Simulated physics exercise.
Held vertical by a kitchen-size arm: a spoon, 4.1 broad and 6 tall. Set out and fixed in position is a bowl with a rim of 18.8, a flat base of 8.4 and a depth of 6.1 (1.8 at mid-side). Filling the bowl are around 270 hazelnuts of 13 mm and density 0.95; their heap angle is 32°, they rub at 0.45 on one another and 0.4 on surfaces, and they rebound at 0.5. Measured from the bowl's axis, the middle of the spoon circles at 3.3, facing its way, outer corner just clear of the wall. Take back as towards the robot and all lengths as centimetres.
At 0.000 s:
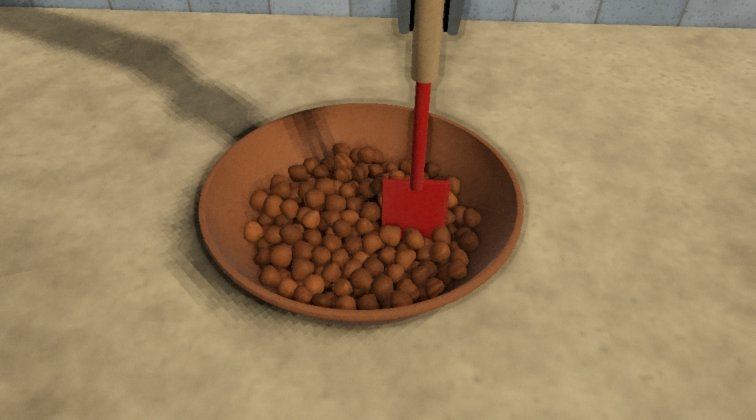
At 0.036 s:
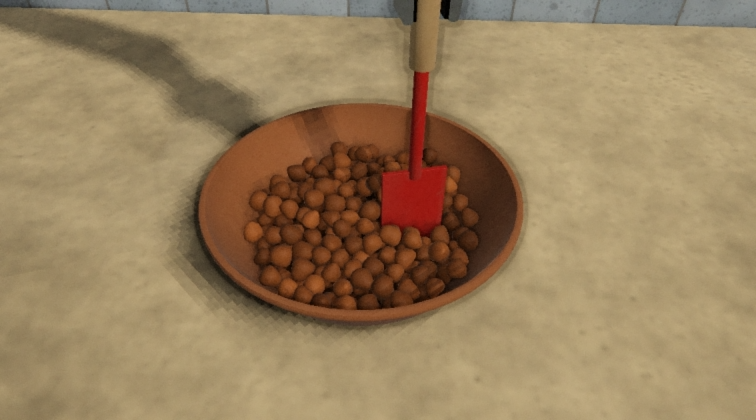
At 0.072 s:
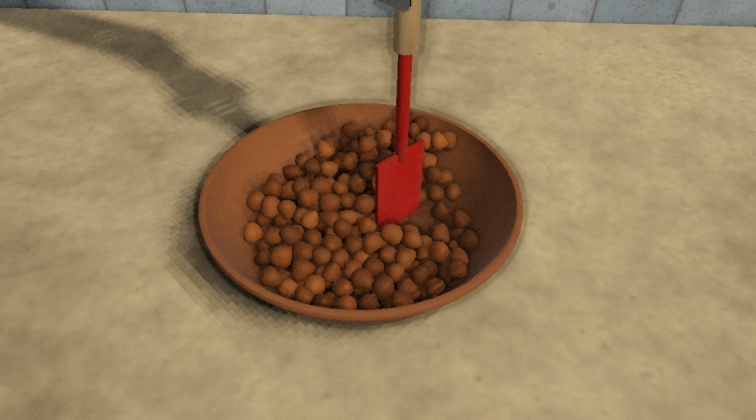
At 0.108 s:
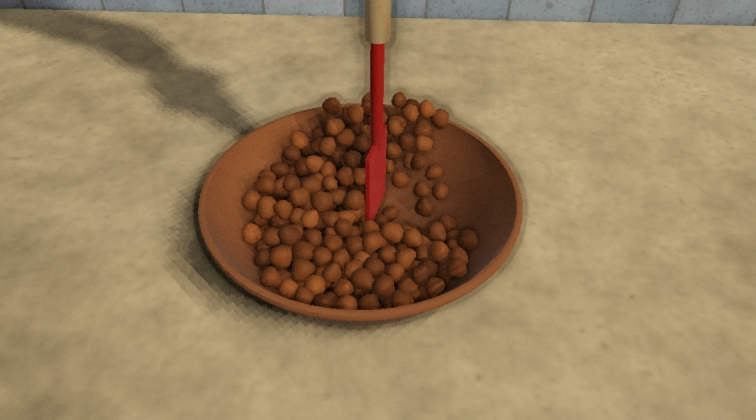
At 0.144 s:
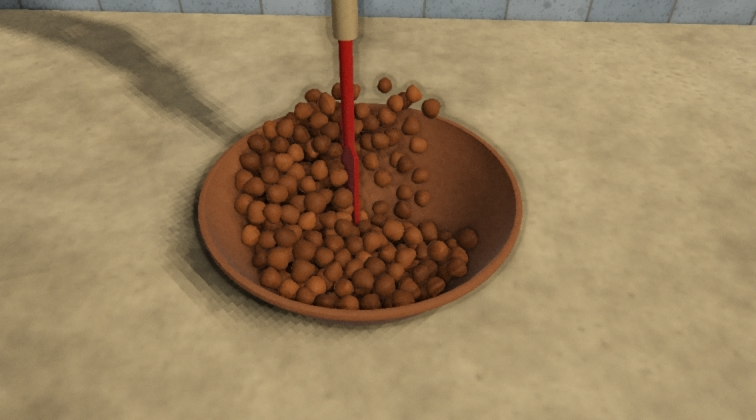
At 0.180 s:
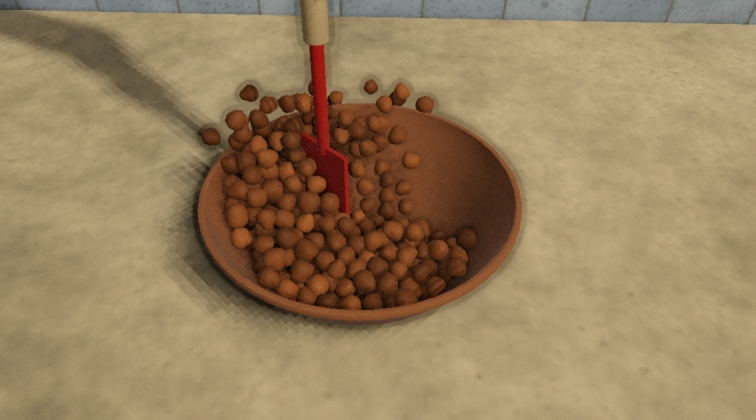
The video shows a red flat-bladed tool with a wooden handle turning and sweeping leftward through brown balls in a shallow terracotta-coloured bowl, pushing them into a heap at the left and back as several rise above the rim.
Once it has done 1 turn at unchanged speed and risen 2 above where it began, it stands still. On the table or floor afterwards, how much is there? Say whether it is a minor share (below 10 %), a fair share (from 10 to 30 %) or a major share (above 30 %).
A fair share.
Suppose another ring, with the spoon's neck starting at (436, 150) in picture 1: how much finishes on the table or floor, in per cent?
It comes to around 25 percent.
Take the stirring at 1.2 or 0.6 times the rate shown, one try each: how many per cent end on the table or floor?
Roughly 25 and 5 per cent.
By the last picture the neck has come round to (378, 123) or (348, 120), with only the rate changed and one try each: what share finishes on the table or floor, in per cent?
It comes to close to 5 per cent and close to 5 per cent.
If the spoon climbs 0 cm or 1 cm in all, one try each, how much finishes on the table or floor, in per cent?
Some 20 and 20 per cent.
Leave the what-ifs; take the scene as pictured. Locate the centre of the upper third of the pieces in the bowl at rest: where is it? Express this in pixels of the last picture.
Looks like roughly (403, 218) to me.
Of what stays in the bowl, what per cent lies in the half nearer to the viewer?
Around 50 per cent of what the bowl keeps.
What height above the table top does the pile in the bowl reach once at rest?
6.0 cm or so.
After 0.27 s, 220° round, highest piece 10 above the table; 244 in the bowl, 10 on the table or floor, 16 in flight or on the tool.
After 0.37 s, 302° round, highest piece 8 above the table; 231 in the bowl, 28 on the table or floor, 11 in flight or on the tool.
After 0.62 s, 0° round, highest piece 6 above the table; 225 in the bowl, 45 on the table or floor.
After 1.32 s, 0° round, highest piece 6 above the table; 225 in the bowl, 45 on the table or floor.
In the end, 225 in the bowl, 45 on the table or floor. That is 17 % on the table or floor.
